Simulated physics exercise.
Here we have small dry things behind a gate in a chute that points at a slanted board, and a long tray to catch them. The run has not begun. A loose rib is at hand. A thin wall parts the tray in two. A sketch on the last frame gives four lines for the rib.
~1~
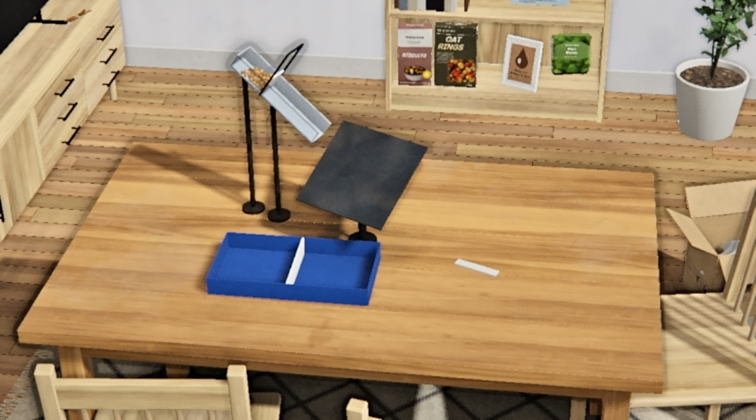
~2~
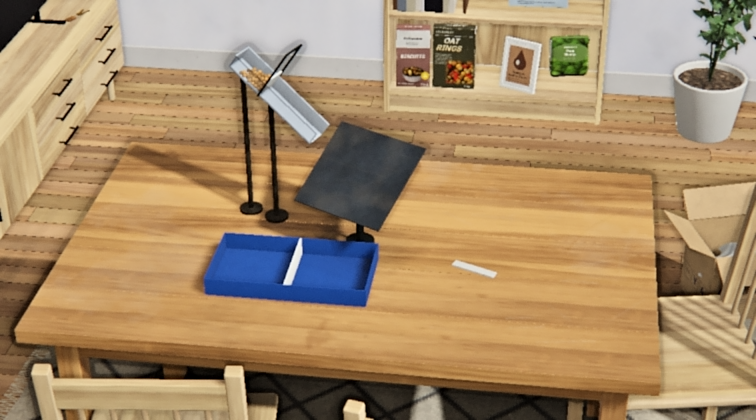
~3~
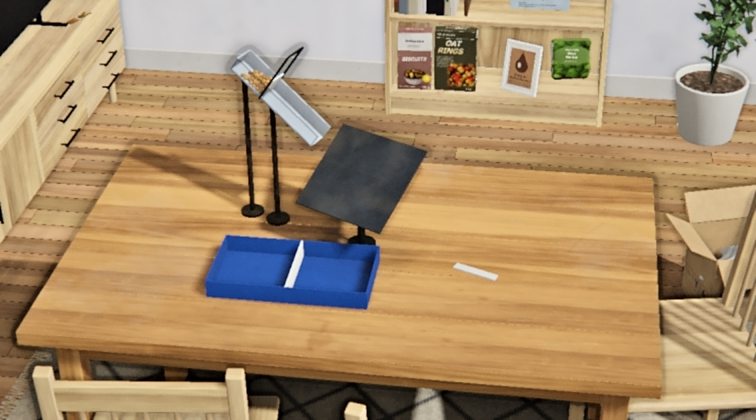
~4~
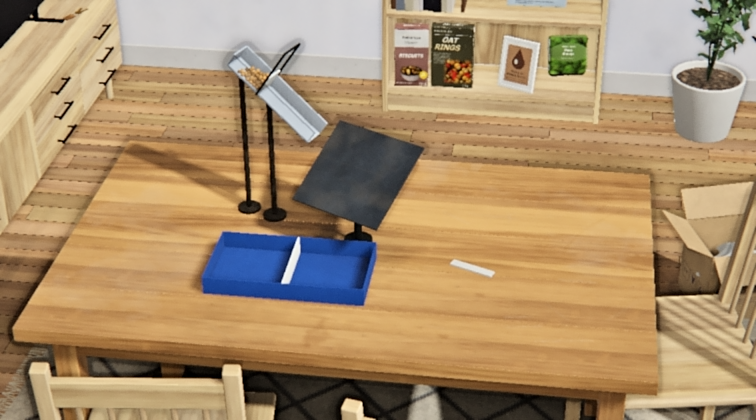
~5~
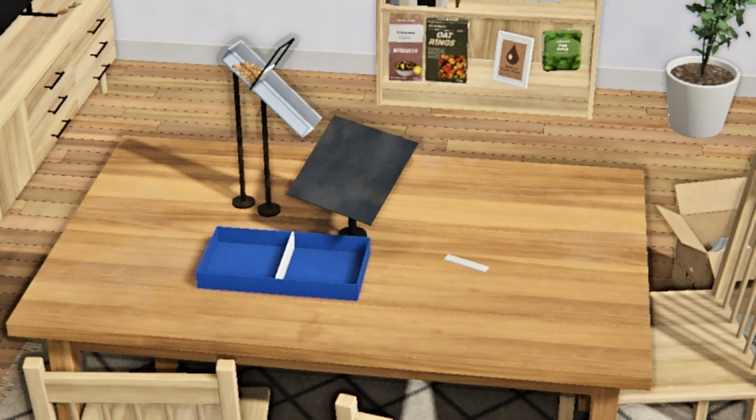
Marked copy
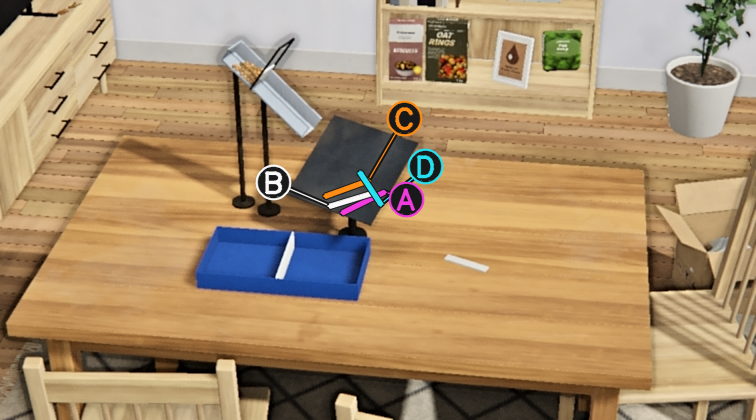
The view wavers slightly from side to side, then drifts so that the whole scene slips a little left and upward. Nothing on the wooden table moves: small brown pieces stay in the raised chute beside a slanted dark board, behind a divided blue tray and a loose white strip.
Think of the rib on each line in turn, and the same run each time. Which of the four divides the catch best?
The best line is C.
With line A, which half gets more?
Right.
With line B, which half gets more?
Right.
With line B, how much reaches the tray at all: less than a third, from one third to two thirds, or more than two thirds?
More than two thirds.
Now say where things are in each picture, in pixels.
Load behind the gate near (261, 76), round wooden beads; lip of the chute near (318, 138), sloping gently, in the first frame.
Middle of the board near (359, 174), tilted fairly steeply; middle of its low edge near (335, 215); of its high edge near (383, 134), in the second frame.
Front corners of the tray near (206, 281) and (366, 293); front end of its middle wall near (285, 287); gate still shut near (276, 80), in the third frame.
Middle of the load near (257, 76); lip near (314, 138), in the fourth frame.
Middle of the load near (251, 70); lip near (308, 133), in the fifth frame.
On the marked copy, line A from (384, 192) to (342, 212); line B from (373, 193) to (330, 206); line C from (368, 180) to (325, 196); line D from (360, 173) to (380, 204).
With A, of what is caught, a small share in the left half, all but a few in the right.
With B, of what is caught, a small share in the left half, the bulk in the right.
With C, of what is caught, close to two thirds in the left half, close to a third in the right.
With D, of what is caught, a small share in the left half, the bulk in the right.
